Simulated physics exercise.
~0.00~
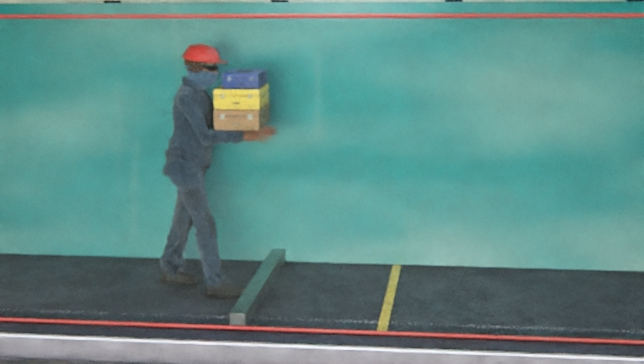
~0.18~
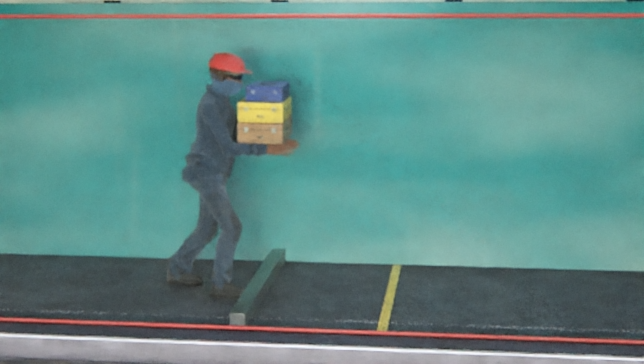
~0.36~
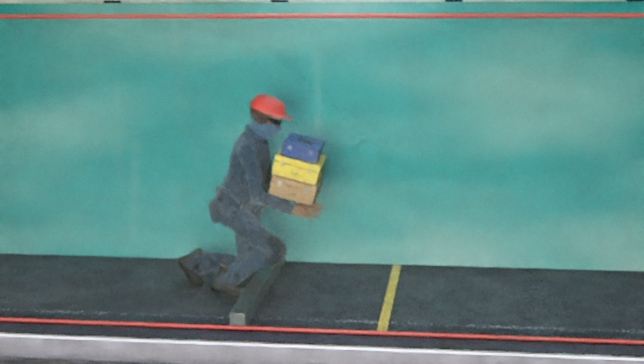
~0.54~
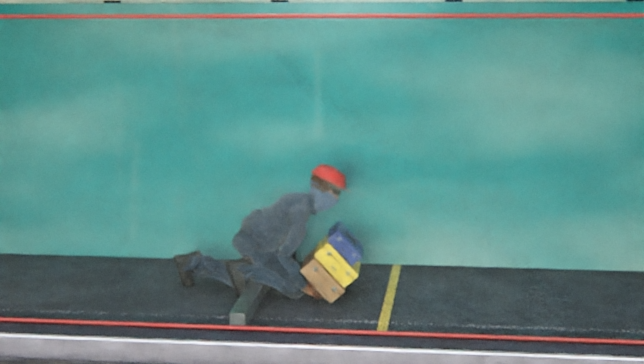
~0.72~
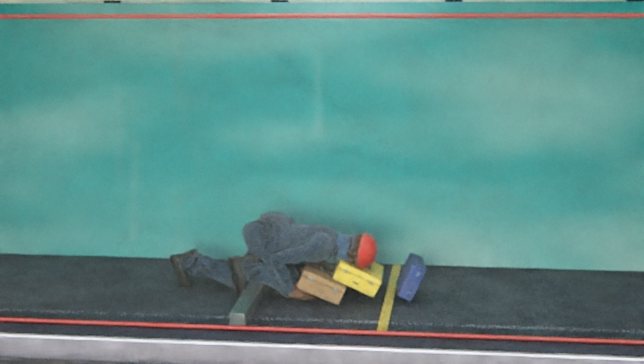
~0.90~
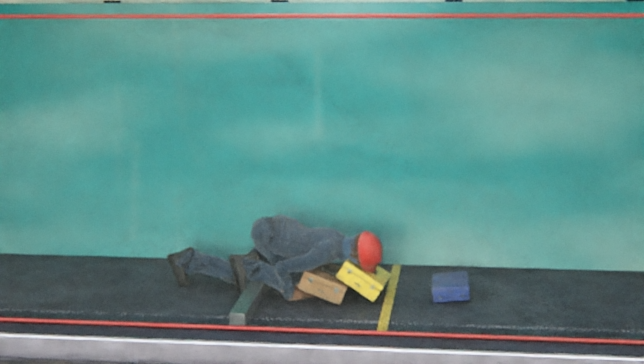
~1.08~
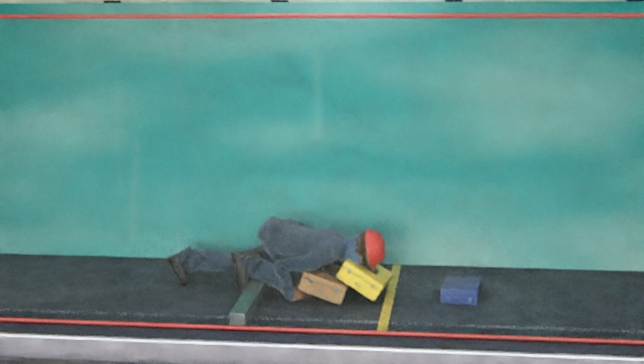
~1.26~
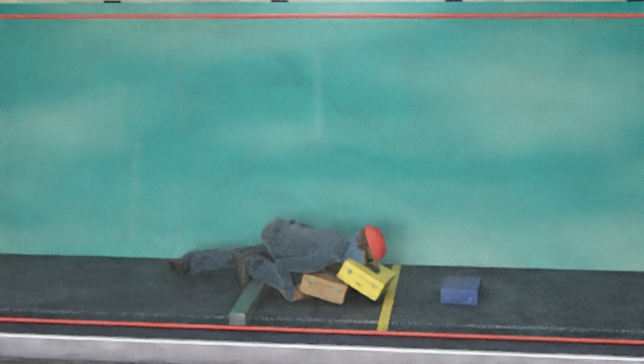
A courier in a red cap carrying three stacked boxes lurches right, buckles over a floor rail and falls face down; the blue box tumbles past the yellow line and rests beyond it, while the yellow and brown boxes and the courier's head stop short.
